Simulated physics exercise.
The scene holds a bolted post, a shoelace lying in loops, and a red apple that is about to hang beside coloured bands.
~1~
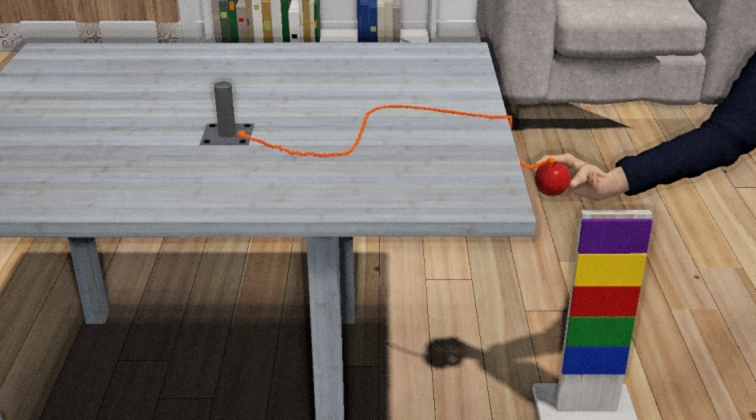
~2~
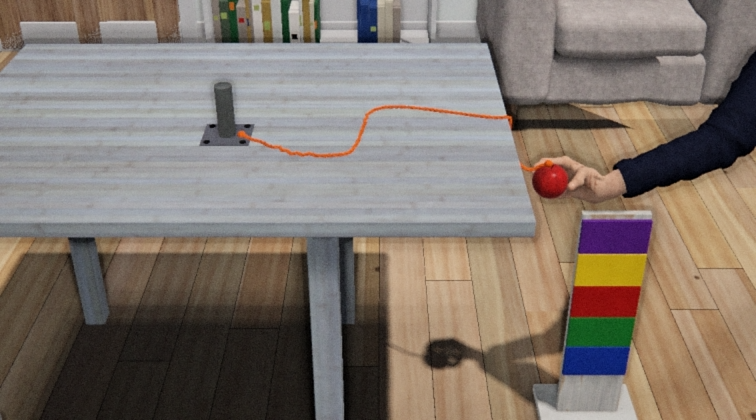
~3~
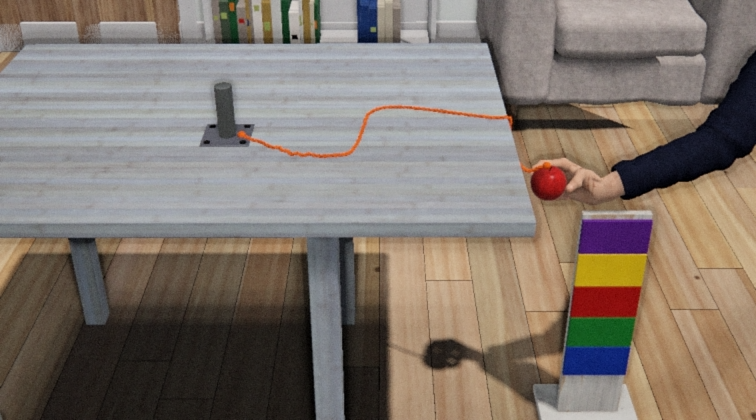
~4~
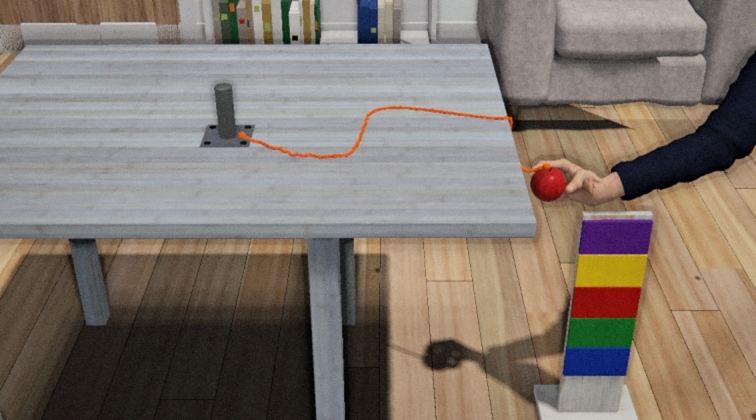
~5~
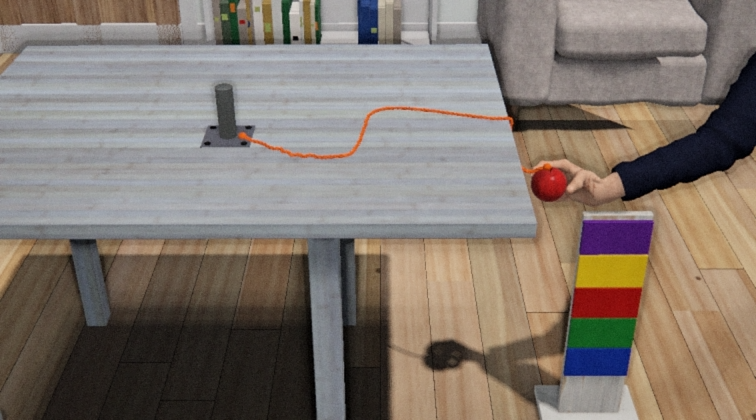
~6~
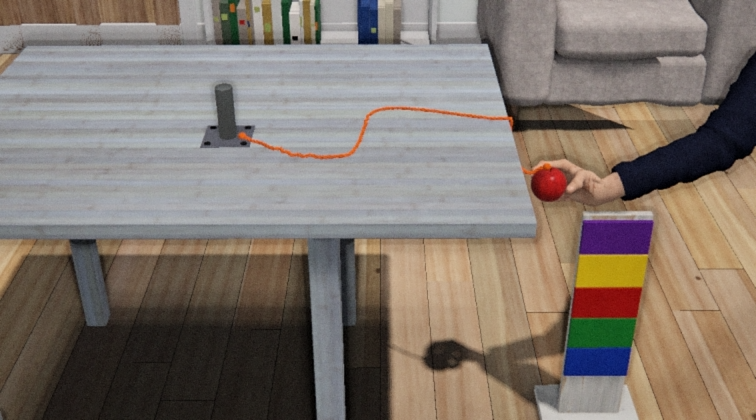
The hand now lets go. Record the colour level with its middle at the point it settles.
Colour at middle: Red.
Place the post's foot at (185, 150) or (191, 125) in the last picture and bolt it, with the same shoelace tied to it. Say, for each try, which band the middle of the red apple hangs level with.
For the first spot, yellow; for the second, yellow.
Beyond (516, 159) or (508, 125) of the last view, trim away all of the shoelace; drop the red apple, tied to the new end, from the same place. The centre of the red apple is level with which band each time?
Try by try: Yellow; purple.
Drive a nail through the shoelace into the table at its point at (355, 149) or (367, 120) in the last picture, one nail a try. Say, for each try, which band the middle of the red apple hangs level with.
Results, in sequence: Yellow / purple.
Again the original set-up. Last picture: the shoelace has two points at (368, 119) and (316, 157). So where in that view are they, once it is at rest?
Around (457, 139), then around (341, 137).
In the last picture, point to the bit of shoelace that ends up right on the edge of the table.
Roughly (412, 109).
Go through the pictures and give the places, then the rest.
Red apple (552, 178); purple (615, 238); yellow (610, 271); red (605, 302); green (601, 333); blue (596, 361), in the first picture.
Red apple (550, 181); shoelace through (273, 147) (343, 154) (365, 120) (424, 109) (506, 121), in the second picture.
Red apple (549, 183), in the third picture.
Red apple (548, 184); shoelace through (273, 148) (343, 155) (365, 121) (424, 110) (506, 122), in the fourth picture.
Red apple (549, 184), in the fifth picture.
Red apple (549, 184); shoelace through (274, 149) (344, 156) (366, 121) (424, 110) (507, 122), in the sixth picture.
Early on, apple near (467, 299); level with yellow.
Midway, apple near (516, 307); level with red.
Finally, apple near (509, 317); level with red. The shoelace holds its middle at red.
